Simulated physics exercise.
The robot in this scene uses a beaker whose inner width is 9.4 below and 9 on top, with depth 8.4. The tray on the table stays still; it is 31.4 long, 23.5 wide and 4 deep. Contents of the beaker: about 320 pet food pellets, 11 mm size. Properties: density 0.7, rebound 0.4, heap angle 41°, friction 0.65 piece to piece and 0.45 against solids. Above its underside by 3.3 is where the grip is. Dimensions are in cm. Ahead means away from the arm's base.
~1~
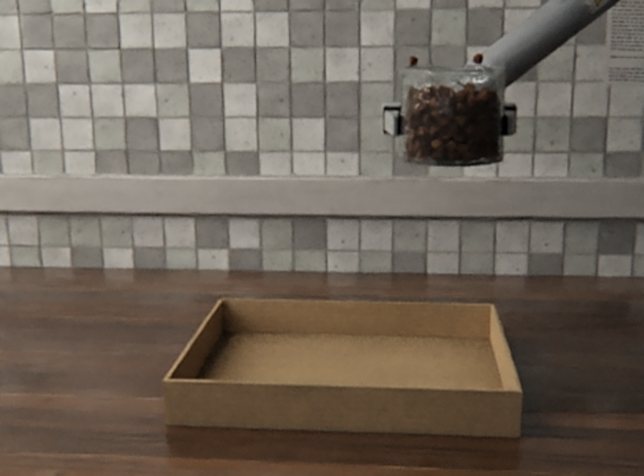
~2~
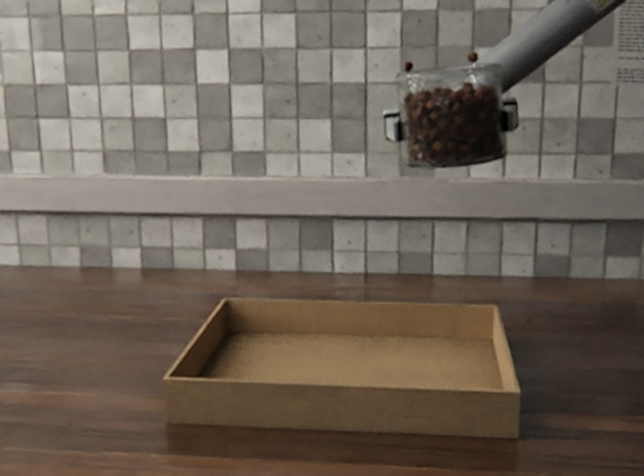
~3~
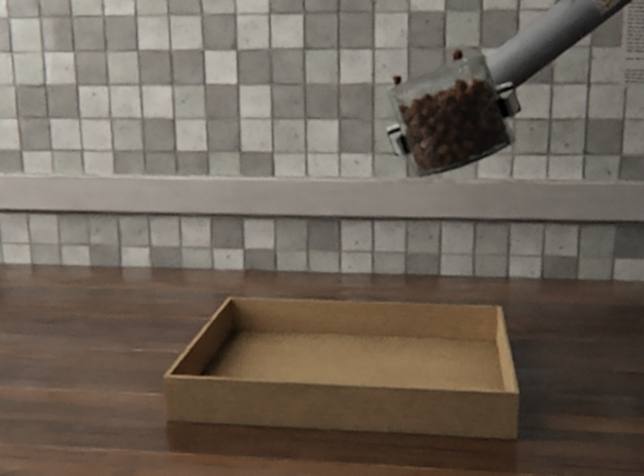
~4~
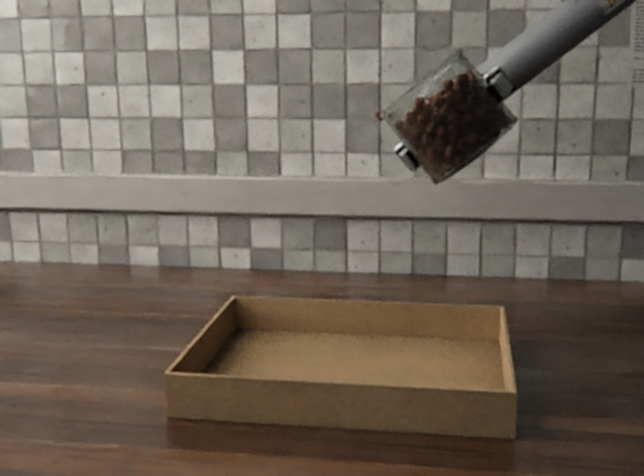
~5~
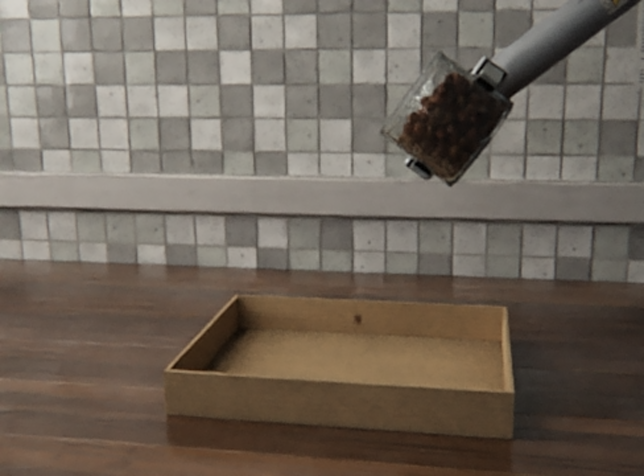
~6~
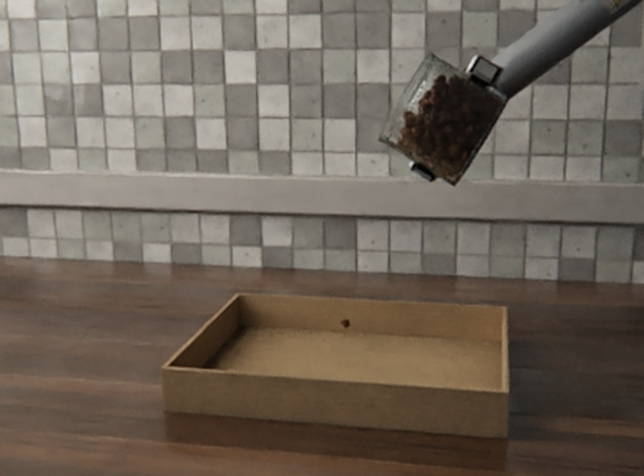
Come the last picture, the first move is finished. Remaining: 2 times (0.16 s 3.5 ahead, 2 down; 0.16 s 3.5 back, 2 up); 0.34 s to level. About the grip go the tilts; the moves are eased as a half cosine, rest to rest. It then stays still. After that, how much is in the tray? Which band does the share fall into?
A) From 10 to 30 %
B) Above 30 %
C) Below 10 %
Below 10 % (C).
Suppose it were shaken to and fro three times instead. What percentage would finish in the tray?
5 %.
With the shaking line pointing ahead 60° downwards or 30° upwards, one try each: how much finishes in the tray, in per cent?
I'd say close to 0 percent for the first and close to 15 percent for the second.
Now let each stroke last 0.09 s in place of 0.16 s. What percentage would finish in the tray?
It would be near 15 per cent.
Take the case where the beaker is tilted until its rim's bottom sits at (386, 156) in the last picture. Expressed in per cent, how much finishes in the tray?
Result: Approximately 15 %.
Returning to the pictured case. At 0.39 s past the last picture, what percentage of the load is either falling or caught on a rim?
Estimated fraction: Near 2 %.
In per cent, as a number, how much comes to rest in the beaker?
I'd put it close to 95 per cent.
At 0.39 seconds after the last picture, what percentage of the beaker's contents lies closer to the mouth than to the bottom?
I'd guess about 40 percent of it.
Then, 0.39 s on, tilted 60° forward, highest piece 29 above the table; 316 in the beaker, 1 in the tray, 5 in flight or on a rim.
Then, 0.78 s on, tilted 37° forward, highest piece 29 above the table; 312 in the beaker, 10 in the tray.
Then, 1.18 s on, level, highest piece 32 above the table; 312 in the beaker, 10 in the tray.
Then, 2.23 s on, level, highest piece 32 above the table; 312 in the beaker, 10 in the tray.
In the end, 312 in the beaker, 10 in the tray. That is 3 % in the tray.
